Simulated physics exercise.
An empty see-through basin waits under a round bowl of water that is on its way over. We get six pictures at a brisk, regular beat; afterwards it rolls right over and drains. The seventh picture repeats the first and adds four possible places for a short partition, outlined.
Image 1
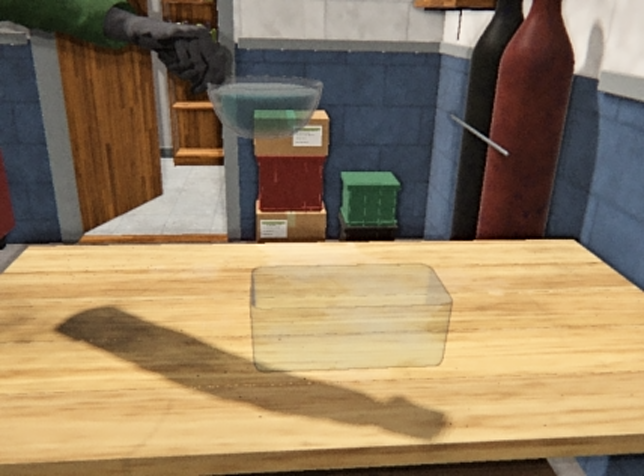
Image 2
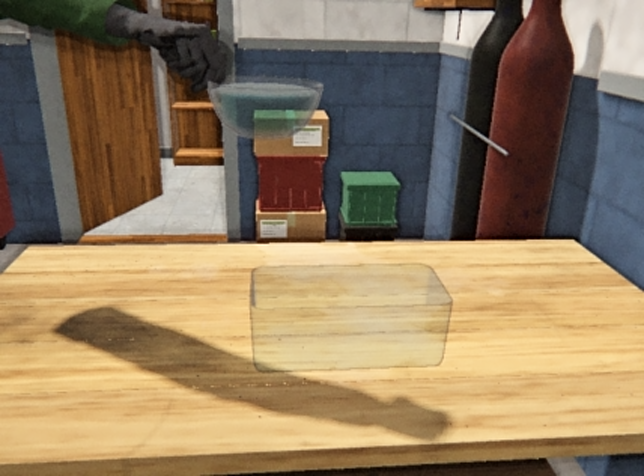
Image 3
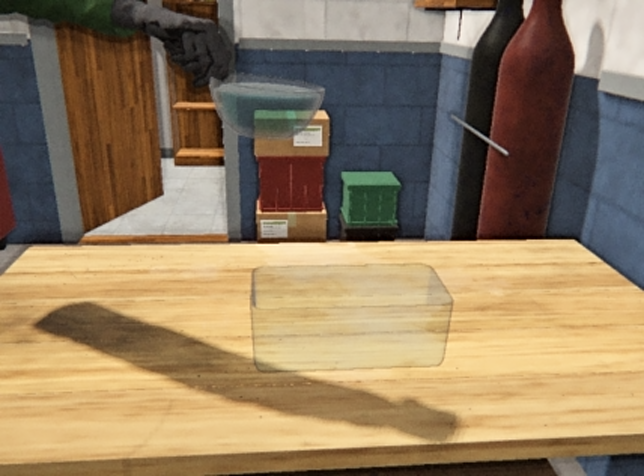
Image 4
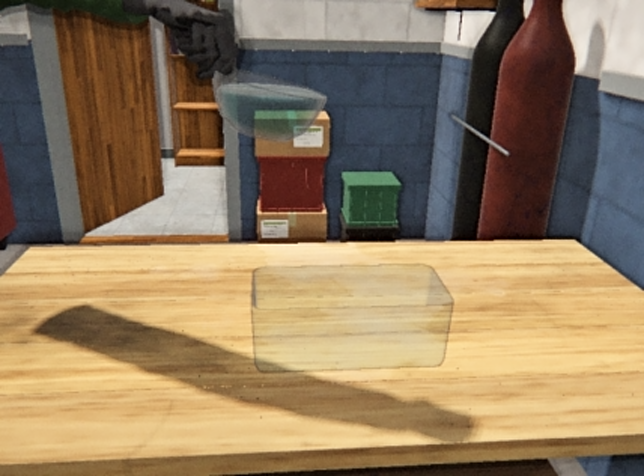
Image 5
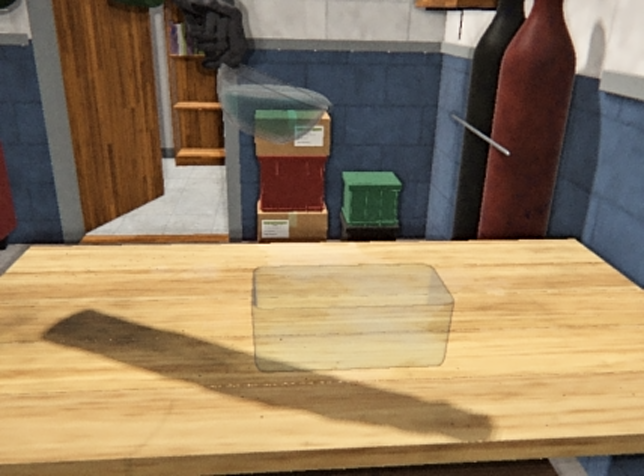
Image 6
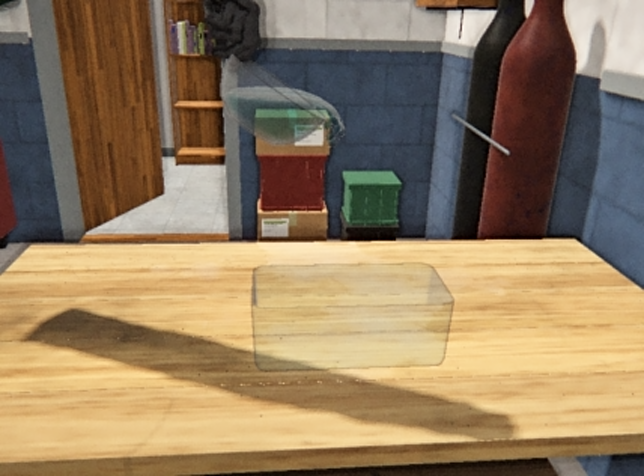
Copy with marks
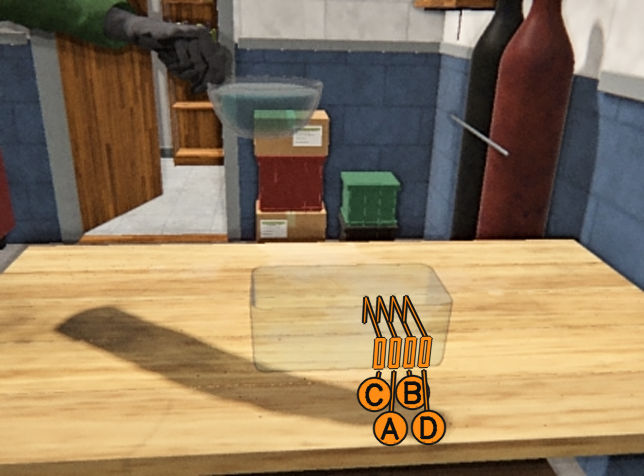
A gloved hand gradually tips a clear round bowl beyond an empty see-through basin.
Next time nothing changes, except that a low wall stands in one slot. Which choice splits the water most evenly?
Go for C.
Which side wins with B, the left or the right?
The left one.
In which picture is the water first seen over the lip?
Picture 5.
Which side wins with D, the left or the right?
The left side.
On the marked copy, A at (394, 372); B at (409, 371); C at (378, 372); D at (423, 370).
If A is chosen, about 75 % ends left of the wall and 20 % right of it; 5 % is lost outside.
If B is chosen, about 91 % ends left of the wall and 5 % right of it; 4 % is lost outside.
If C is chosen, about 52 % ends left of the wall and 44 % right of it; 4 % is lost outside.
If D is chosen, about 88 % ends left of the wall and 8 % right of it; 4 % is lost outside.
